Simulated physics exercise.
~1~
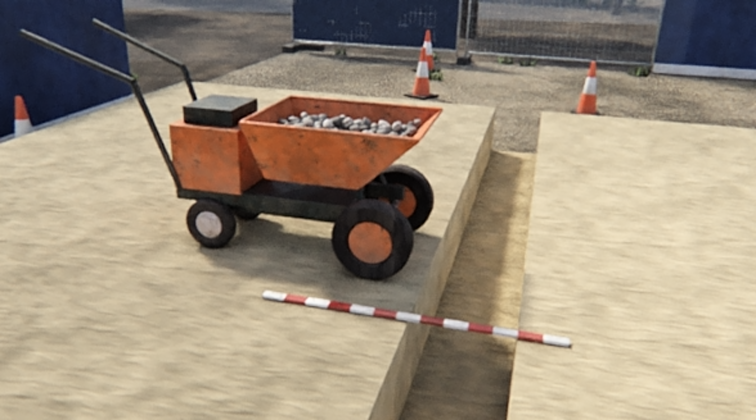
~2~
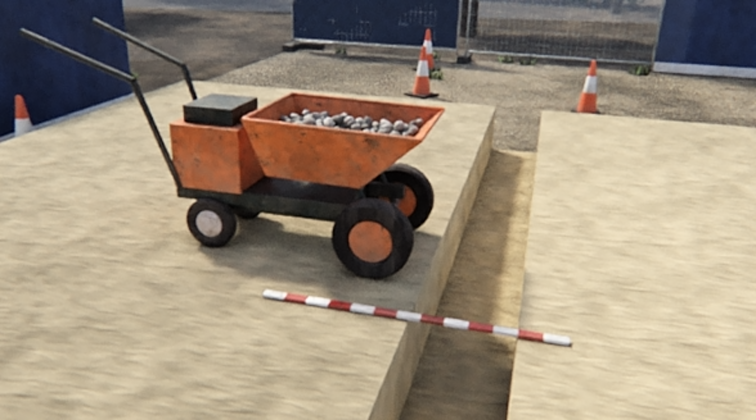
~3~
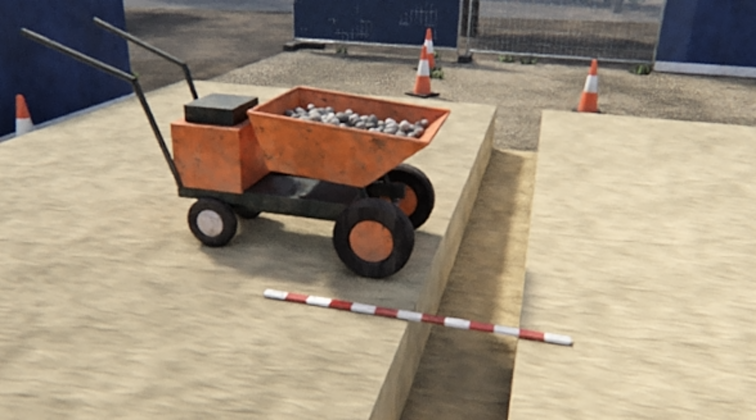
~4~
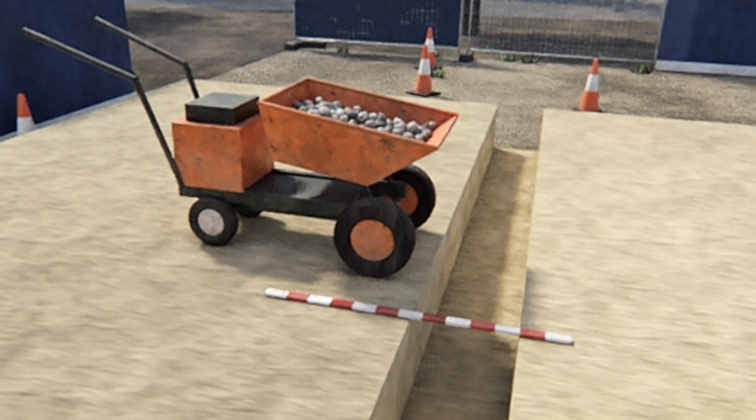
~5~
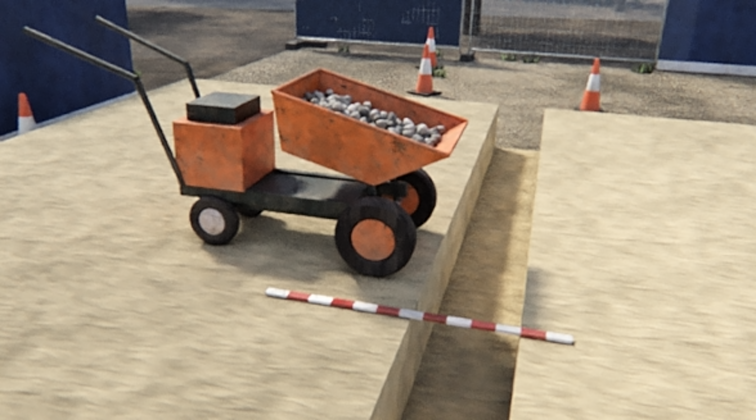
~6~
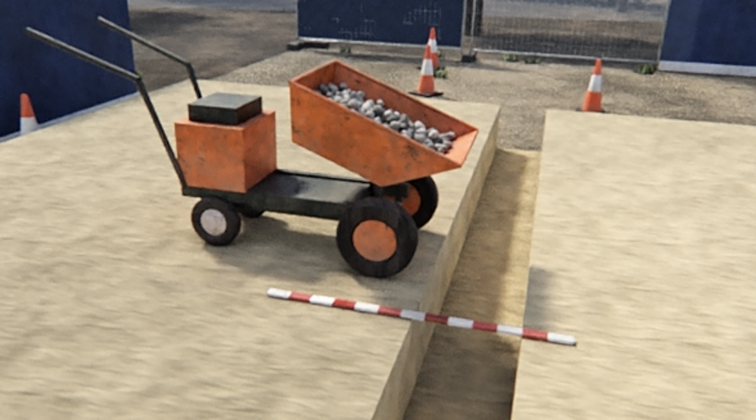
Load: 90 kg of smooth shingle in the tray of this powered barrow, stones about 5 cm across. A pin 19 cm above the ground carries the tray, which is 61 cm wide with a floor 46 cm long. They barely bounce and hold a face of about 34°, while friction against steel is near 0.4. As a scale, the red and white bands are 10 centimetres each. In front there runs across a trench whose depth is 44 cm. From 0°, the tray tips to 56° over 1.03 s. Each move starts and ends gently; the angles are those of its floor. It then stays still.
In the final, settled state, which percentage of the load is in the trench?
50 per cent is in the trench.
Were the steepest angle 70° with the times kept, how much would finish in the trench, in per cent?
Close to 35 per cent then.
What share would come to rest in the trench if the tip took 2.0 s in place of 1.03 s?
I'd put it at roughly 60 per cent.
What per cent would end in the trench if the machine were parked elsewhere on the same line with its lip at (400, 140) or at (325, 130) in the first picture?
The first gives about 70 percent and the second about 95 percent.
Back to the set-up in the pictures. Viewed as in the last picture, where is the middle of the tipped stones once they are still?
Somewhere near pixel (525, 297).
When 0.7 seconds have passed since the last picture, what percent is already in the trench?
By then, around 10 percent.
Then, 0.3 s after the last picture the floor is at 47°, 100 % in the tray; the foremost stones are at (476, 185).
Then, 0.7 s after the last picture the floor is at 56°, 83 % in the tray, 12 % in the trench, 5 % past the trench; the foremost stones are at (552, 251).
Then, 1.0 s after the last picture the floor is at 56°, 40 % in the tray, 16 % in the trench, 44 % past the trench; the foremost stones are at (655, 288).
Then, 3.0 s after the last picture the floor is at 56°, 0 % in the tray, 50 % in the trench, 50 % past the trench; the foremost stones are past the picture's edge.
